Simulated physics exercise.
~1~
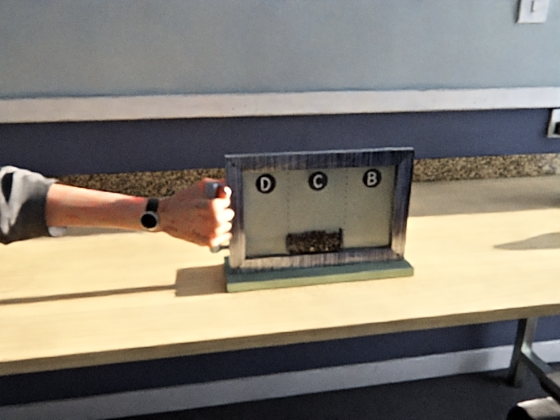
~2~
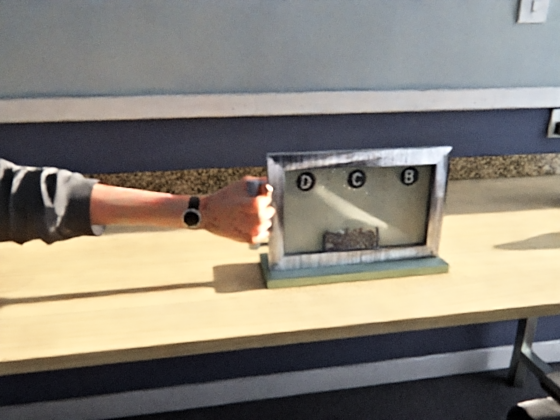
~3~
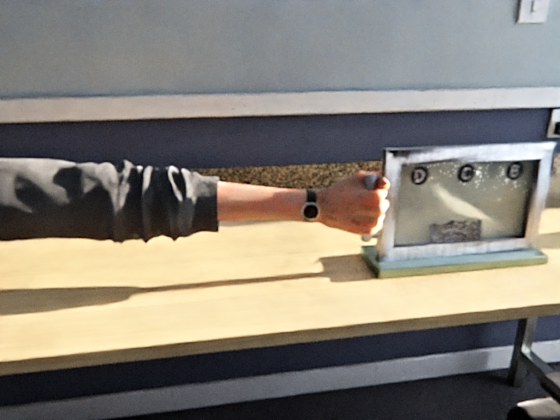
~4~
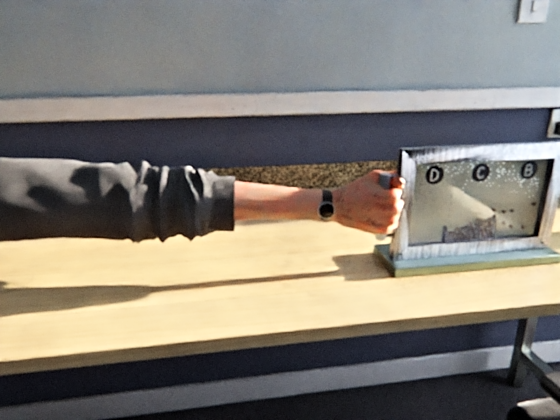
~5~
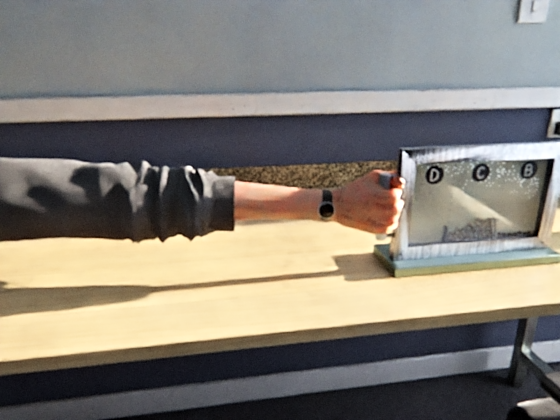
A hand with a dark sleeve and a black watch grips the left edge of a see-through, silver-framed case on a pale wooden table, seen from the front by a still camera. Dark round pills lie in a low heap beneath the letters D, C and B, against a blue and grey wall. The arm pushes the case to the right, and the heap travels along with it. Near the right side the case stops and the pills scatter rightward inside. They settle low, mostly under C, with a smaller share under B and none under D.
